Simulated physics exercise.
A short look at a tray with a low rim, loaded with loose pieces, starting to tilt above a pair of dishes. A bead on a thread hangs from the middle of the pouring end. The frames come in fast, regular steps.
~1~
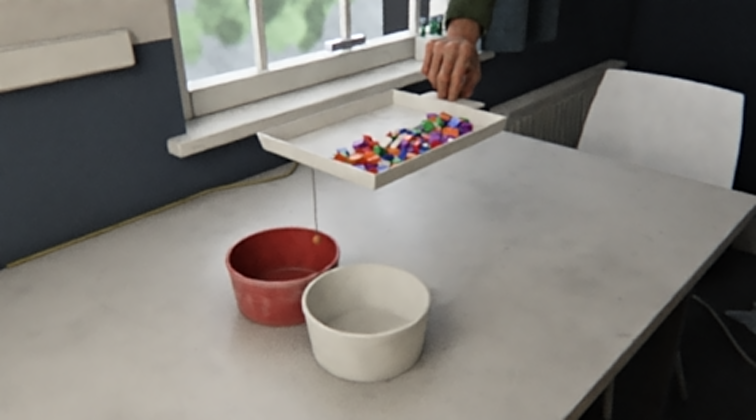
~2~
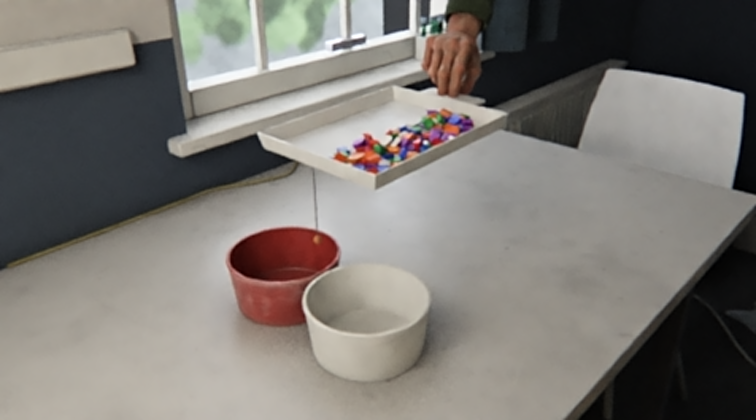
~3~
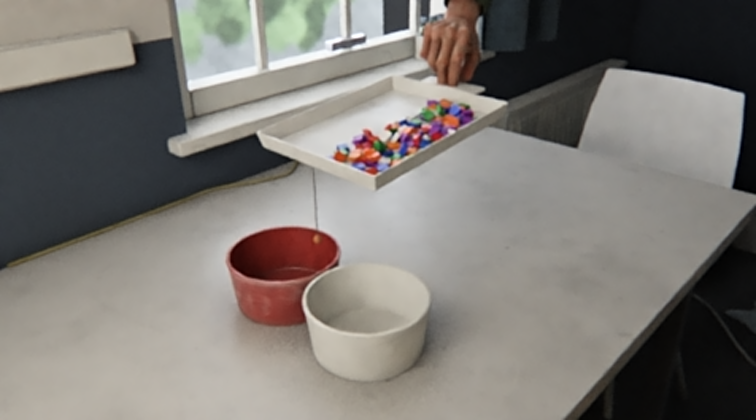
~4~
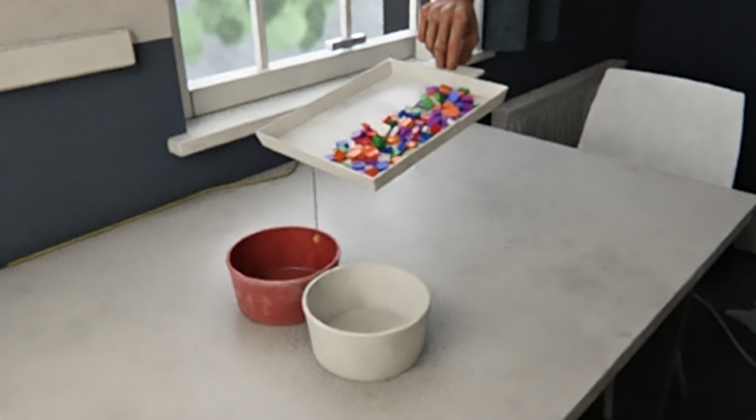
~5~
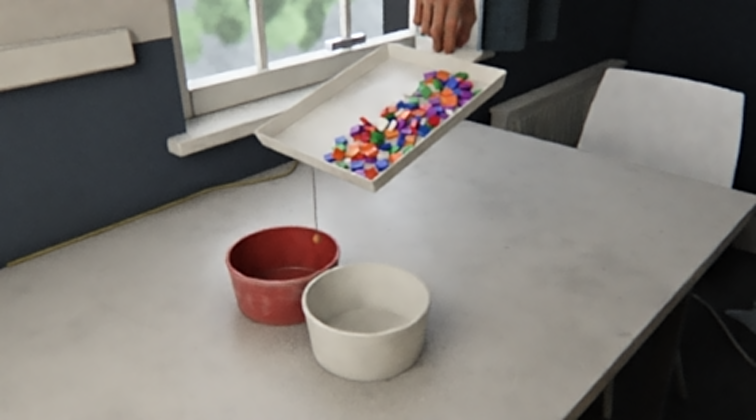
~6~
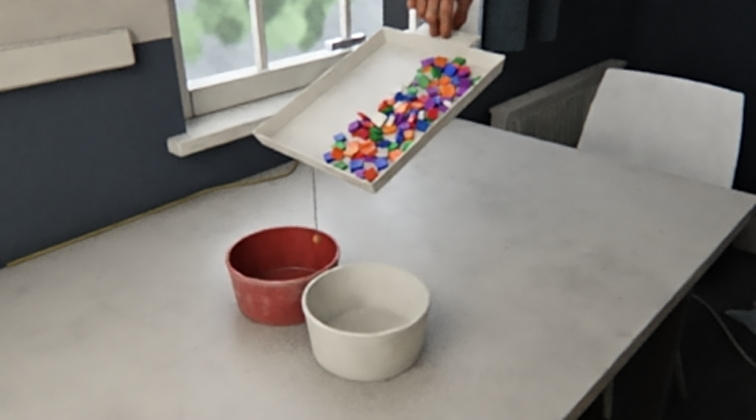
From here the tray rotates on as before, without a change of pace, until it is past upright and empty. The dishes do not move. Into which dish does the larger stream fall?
The right-hand dish gets more.
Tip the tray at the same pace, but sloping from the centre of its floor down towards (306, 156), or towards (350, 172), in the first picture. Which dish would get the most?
The first try: The dish on the left. The second: The dish on the right.
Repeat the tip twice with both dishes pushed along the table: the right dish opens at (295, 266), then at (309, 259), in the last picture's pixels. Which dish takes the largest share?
In turn: The right dish; the right one.
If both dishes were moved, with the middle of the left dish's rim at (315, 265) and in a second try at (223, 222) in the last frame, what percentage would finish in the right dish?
About 20 and 40 per cent.
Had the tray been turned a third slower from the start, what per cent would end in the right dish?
About 60 per cent.
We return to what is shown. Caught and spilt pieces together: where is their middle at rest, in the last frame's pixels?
Close to (333, 332).
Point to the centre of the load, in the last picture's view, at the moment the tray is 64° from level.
Close to (351, 153).
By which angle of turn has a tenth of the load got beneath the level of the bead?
Around 80° of tilt.
Just after the last frame, tray tipped steeply; every one on the tray.
A moment on, tray tipped past a quarter turn; roughly a third on the tray; roughly a quarter in the right dish; about a tenth in the left dish; about a tenth outside both; roughly a quarter in the air.
Further on, tray tipped past a quarter turn; roughly two thirds in the right dish; roughly a quarter in the left dish; about a tenth outside both.
When it is over, tray tipped past a quarter turn; roughly two thirds in the right dish; roughly a quarter in the left dish; about a tenth outside both.
